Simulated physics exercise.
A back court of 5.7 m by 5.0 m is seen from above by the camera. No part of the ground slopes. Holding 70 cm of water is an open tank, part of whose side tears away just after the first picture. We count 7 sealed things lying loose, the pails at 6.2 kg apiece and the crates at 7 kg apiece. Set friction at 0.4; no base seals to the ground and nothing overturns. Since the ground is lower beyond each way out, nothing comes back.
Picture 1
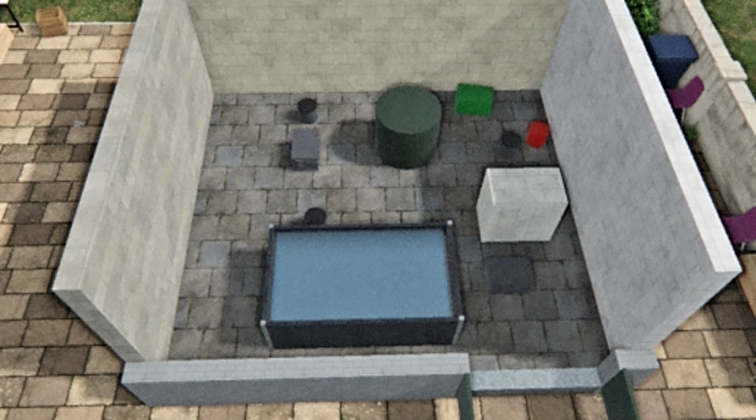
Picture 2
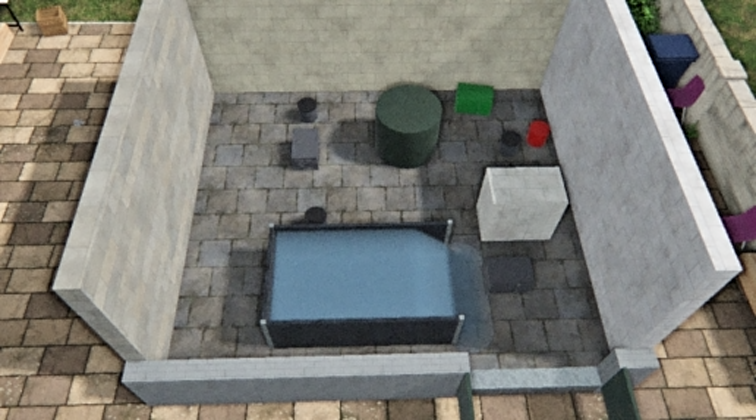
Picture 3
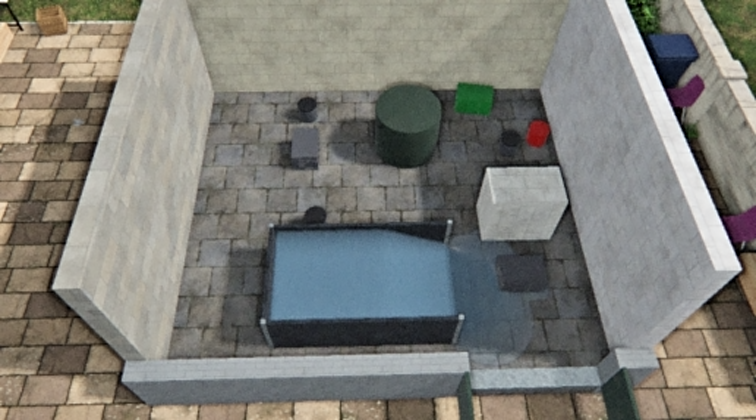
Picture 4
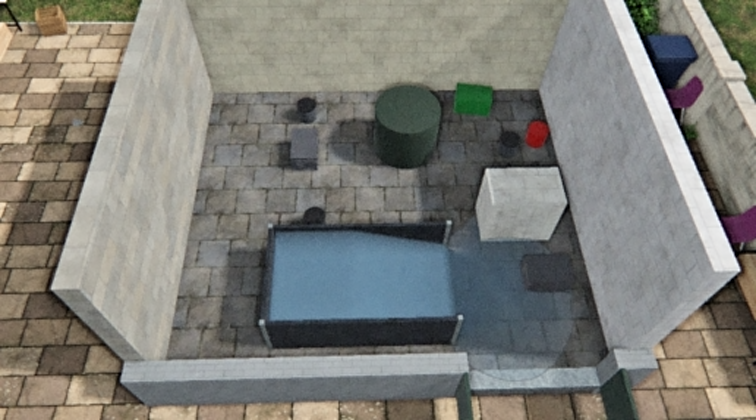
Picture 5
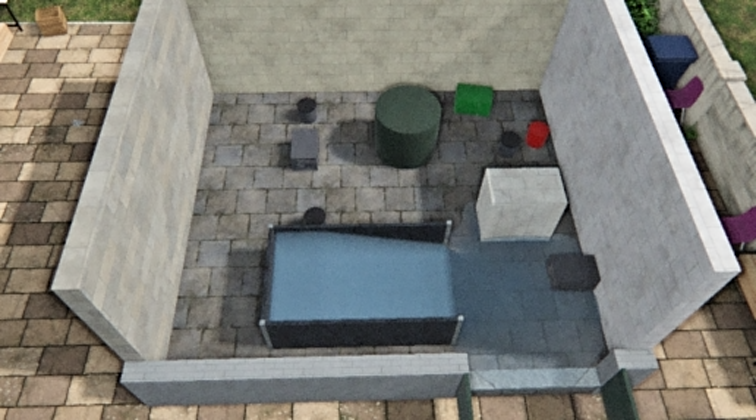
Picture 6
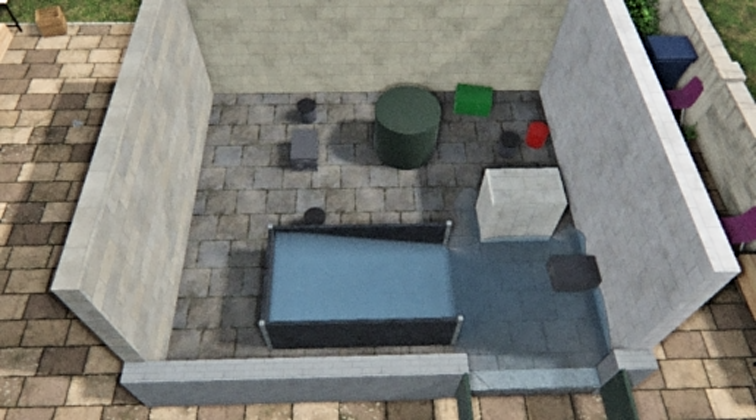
At first, a tank of water stands full in a walled, paved court with a green crate, a red pail and other objects around it. Water then pours from its right side and spreads across the paving, pushing a dark, flat block rightward, and finally reaches the right wall and the front opening.
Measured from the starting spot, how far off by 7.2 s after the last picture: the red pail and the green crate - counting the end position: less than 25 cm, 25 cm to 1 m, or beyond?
The red pail goes a moderate distance, and the green crate goes a long distance.
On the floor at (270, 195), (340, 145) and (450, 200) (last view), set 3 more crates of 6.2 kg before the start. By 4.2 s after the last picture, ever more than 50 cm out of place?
Going through them in the order asked, they come out shy of the mark, shy of the mark and clear of the mark.
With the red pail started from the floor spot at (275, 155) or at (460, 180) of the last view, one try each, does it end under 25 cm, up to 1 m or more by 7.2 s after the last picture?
Run 1: It remains nearly still. Run 2: It remains nearly still.
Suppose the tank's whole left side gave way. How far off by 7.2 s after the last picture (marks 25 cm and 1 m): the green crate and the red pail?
If so, the green crate is washed away, the red pail is washed away.
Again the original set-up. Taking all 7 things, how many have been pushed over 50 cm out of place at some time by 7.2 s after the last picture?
It adds up to 6.
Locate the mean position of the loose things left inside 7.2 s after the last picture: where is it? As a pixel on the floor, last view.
Roughly at (324, 152).
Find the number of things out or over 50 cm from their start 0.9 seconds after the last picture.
1.
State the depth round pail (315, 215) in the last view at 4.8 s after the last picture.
Roughly 1 cm.
Then, 0.9 s after the last picture the red pail is near (539, 129), 0.0 m from its start, aground; the green crate is near (474, 94), 0.0 m from its start, aground; 0 of 7 are out; 1 afloat.
Then, 2.8 s after the last picture the red pail is near (487, 102), 1.0 m from its start, aground; the green crate is near (431, 88), 0.7 m from its start, afloat; 0 of 7 are out; 2 afloat.
Then, 4.8 s after the last picture the red pail is near (494, 121), 0.7 m from its start, afloat; the green crate is near (296, 97), 3.0 m from its start, afloat; 1 of 7 are out; 2 afloat.
Then, 7.2 s after the last picture the red pail is near (504, 125), 0.6 m from its start, aground; the green crate is near (219, 104), 4.2 m from its start, afloat; 1 of 7 are out; 2 afloat.
